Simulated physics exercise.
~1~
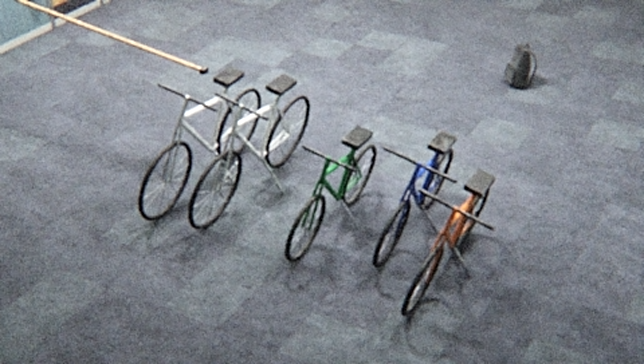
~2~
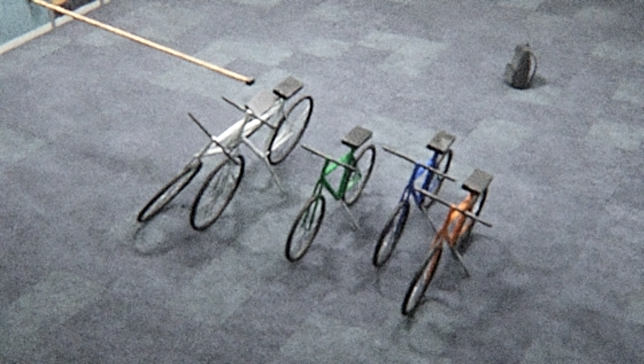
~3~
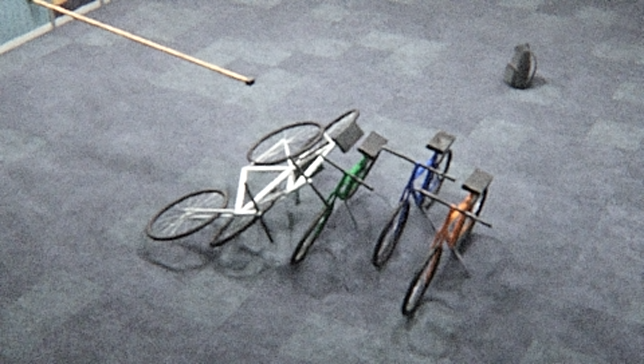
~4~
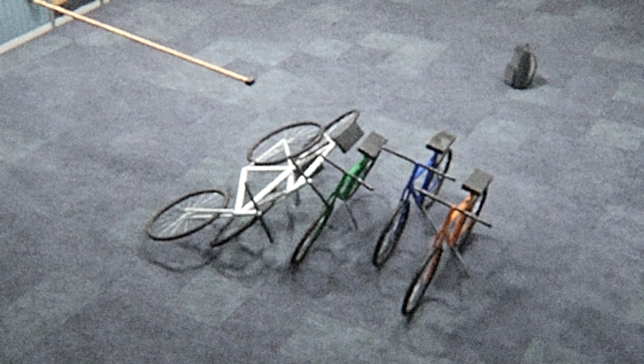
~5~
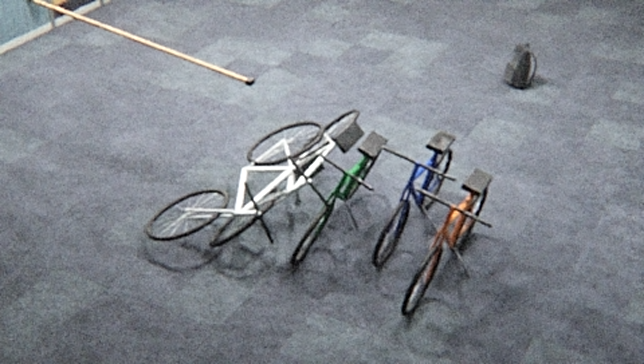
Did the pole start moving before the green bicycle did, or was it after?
The pole started moving before the green bicycle, which only tilted later as the white bicycles came down against it.
A long pole slid in from the left and the nearest white bicycle tipped over onto the white one beside it, both toppling to the right against the green bicycle, which only leaned a little, while the blue and orange ones stayed standing.
